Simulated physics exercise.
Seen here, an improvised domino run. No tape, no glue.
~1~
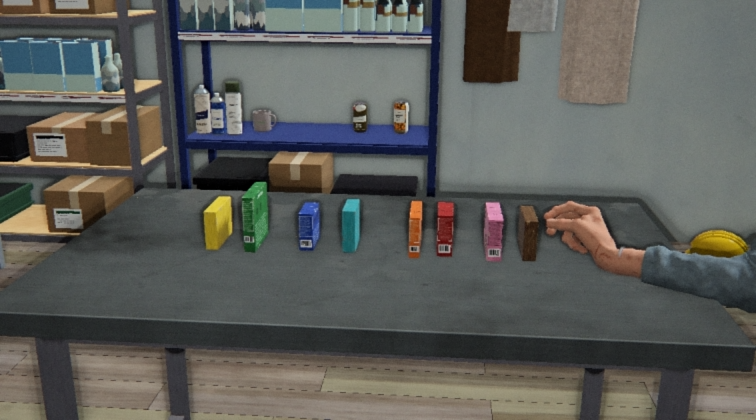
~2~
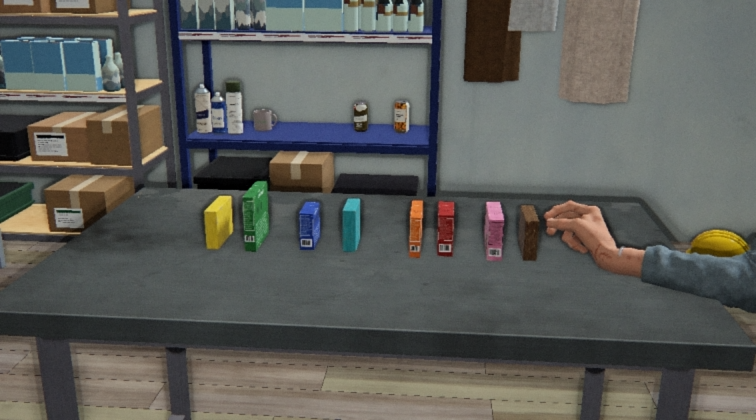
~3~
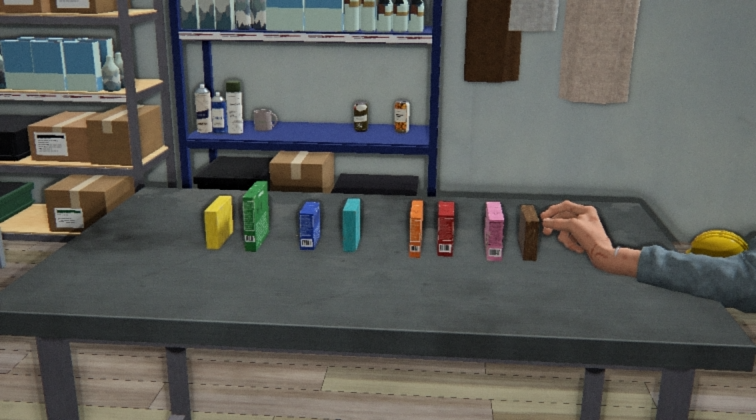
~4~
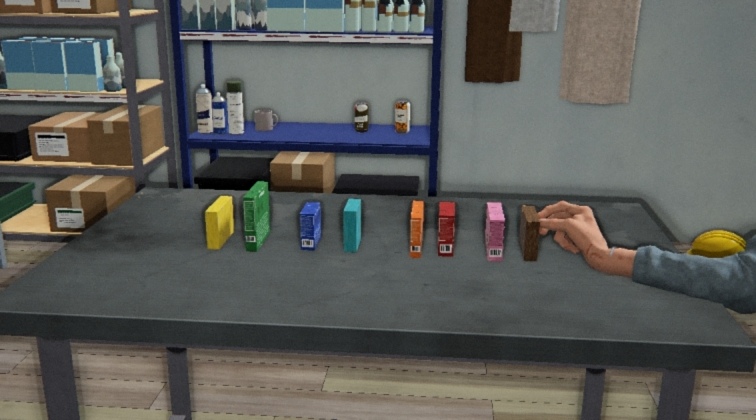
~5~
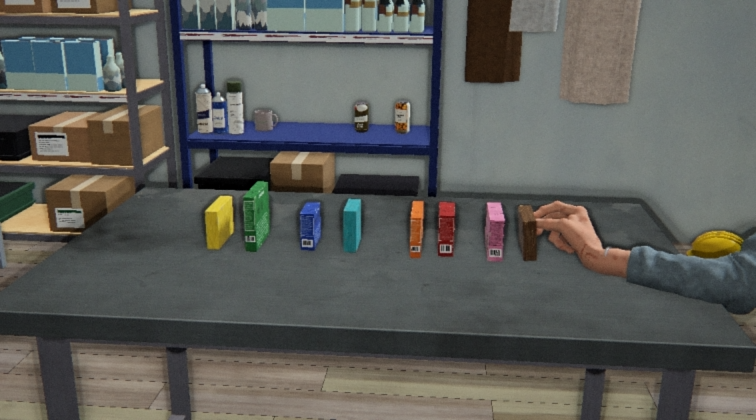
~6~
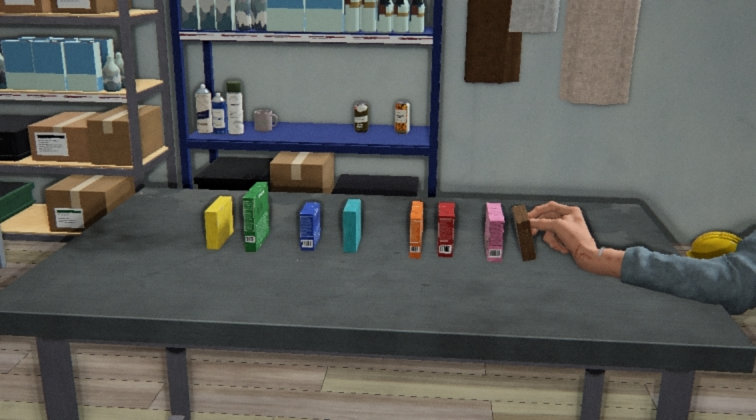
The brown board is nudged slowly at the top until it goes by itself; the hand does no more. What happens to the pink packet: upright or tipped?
The pink packet tips over.
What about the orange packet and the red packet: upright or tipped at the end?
The orange packet tips over; the red packet falls over.
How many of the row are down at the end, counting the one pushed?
In all, 4.
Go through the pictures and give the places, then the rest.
In the first frame, pink packet (493, 231); blue packet (309, 226).
In the second frame, turquoise board (352, 225); red packet (446, 229).
In the third frame, green packet (256, 215); blue packet (310, 226).
In the fourth frame, orange packet (417, 229); turquoise board (352, 225).
In the fifth frame, brown board 5° over; red packet (446, 229); green packet (257, 216).
In the sixth frame, brown board 13° over; pink packet (494, 231); blue packet (310, 226).
Then, 0.40 s after the last picture, brown board 61° over; pink packet tipped 51° from how it was near (474, 233).
Then, 0.70 s after the last picture, brown board 64° over; pink packet tipped 73° from how it was near (467, 238); orange packet on its side; red packet tipped 56° from how it was.
Then, 1.40 s after the last picture, brown board 66° over; pink packet on its side near (462, 244); orange packet on its side; red packet tipped 69° from how it was.
At rest, tipped over on the table, orange packet, pink packet and red packet; the other 3 in place. Seen from the same camera at the end, pink packet near (462, 243).
